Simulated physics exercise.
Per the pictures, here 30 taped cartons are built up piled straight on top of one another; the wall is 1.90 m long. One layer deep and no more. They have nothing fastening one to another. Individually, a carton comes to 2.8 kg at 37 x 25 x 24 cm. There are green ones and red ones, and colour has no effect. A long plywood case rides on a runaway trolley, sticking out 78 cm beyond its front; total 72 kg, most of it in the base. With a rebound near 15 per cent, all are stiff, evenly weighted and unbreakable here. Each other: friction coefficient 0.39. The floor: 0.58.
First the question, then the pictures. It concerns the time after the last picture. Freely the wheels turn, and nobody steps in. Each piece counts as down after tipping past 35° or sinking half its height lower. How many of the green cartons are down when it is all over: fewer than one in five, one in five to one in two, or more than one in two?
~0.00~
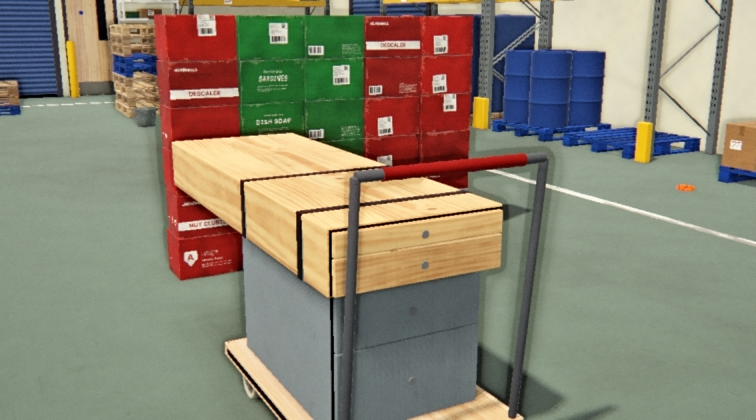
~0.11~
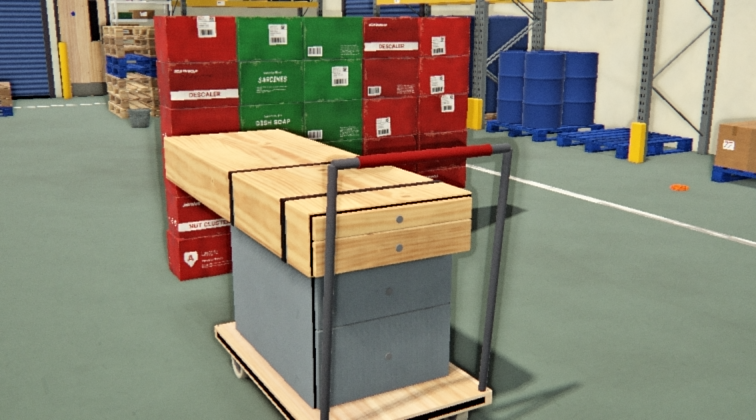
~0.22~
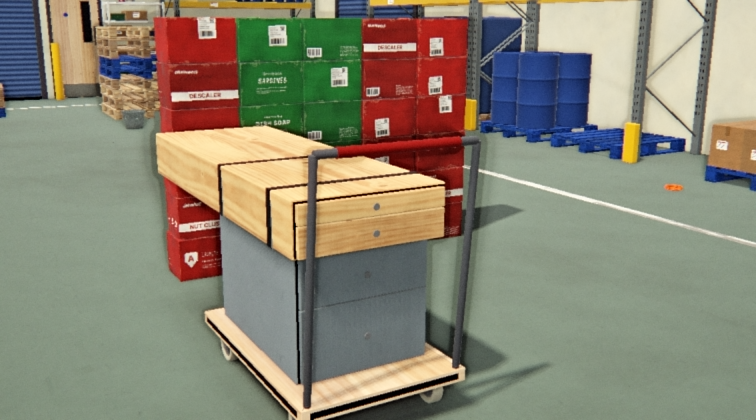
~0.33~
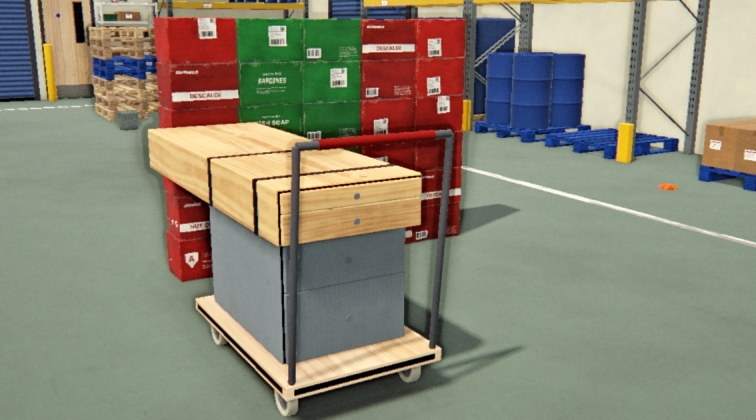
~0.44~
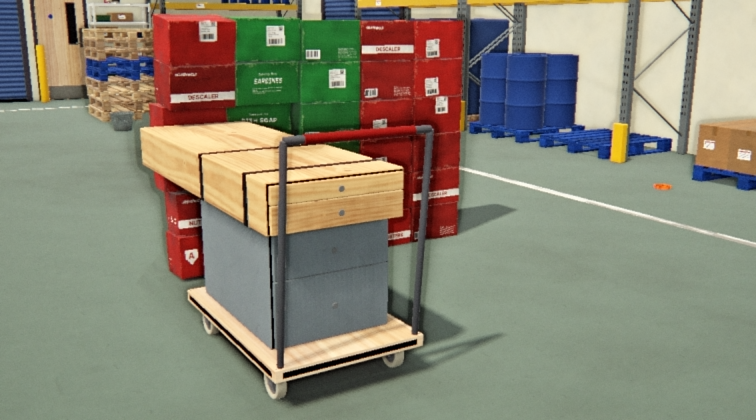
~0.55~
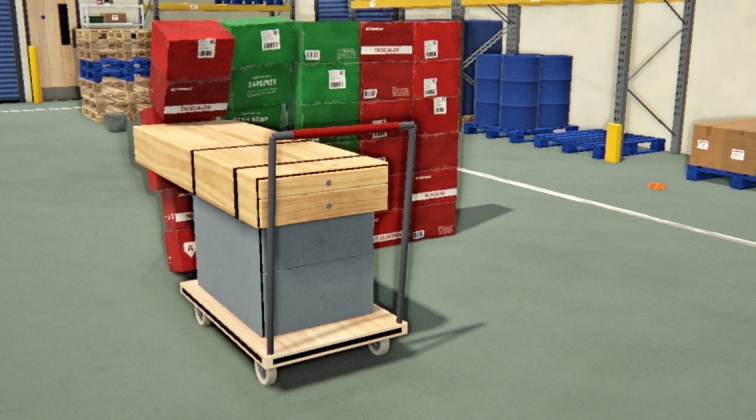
One in five to one in two.
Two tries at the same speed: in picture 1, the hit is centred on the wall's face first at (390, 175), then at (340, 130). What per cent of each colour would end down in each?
For red it's 60 then 20 per cent, for green 40 then 80 per cent.
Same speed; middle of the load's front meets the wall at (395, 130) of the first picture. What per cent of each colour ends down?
The red ones would be 60 per cent down and the green ones 30 per cent.
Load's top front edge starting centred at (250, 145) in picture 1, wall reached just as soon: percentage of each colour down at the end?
Red 20%, green 30%.
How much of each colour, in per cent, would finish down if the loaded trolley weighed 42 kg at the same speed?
You'd get red at 30 and green at 50 per cent down.
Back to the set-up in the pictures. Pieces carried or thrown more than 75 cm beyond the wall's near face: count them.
Around 8, give or take.
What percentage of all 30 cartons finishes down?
It works out at roughly 35 per cent.
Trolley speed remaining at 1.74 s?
Its speed is around 0.4 m/s.
After 0.68 s, load 44 cm past the wall's line, still rolling; none of the 12 green cartons down (2 of 30 in all colours); top green carton 18° from how it stood.
After 0.90 s, load 68 cm past the wall's line, still rolling; 3 of the 12 green cartons down (9 of 30 in all colours); top green carton 34° from how it stood, 15 cm lower.
After 1.24 s, load 99 cm past the wall's line, still rolling; 4 of the 12 green cartons down (10 of 30 in all colours); top green carton on its side.
After 1.74 s, load 1.27 m past the wall's line, still rolling; 5 of the 12 green cartons down (11 of 30 in all colours); top green carton 48° from how it stood, 78 cm lower.
In the end (2.8 s), load 1.33 m past the wall's line, stopped; 5 of the 12 green cartons down (11 of 30 in all colours); top green carton 30° from how it stood, 97 cm lower; top red carton unmoved. That is 42 per cent. From the last view, middles, top green carton near (265, 178), top red carton near (427, 40).
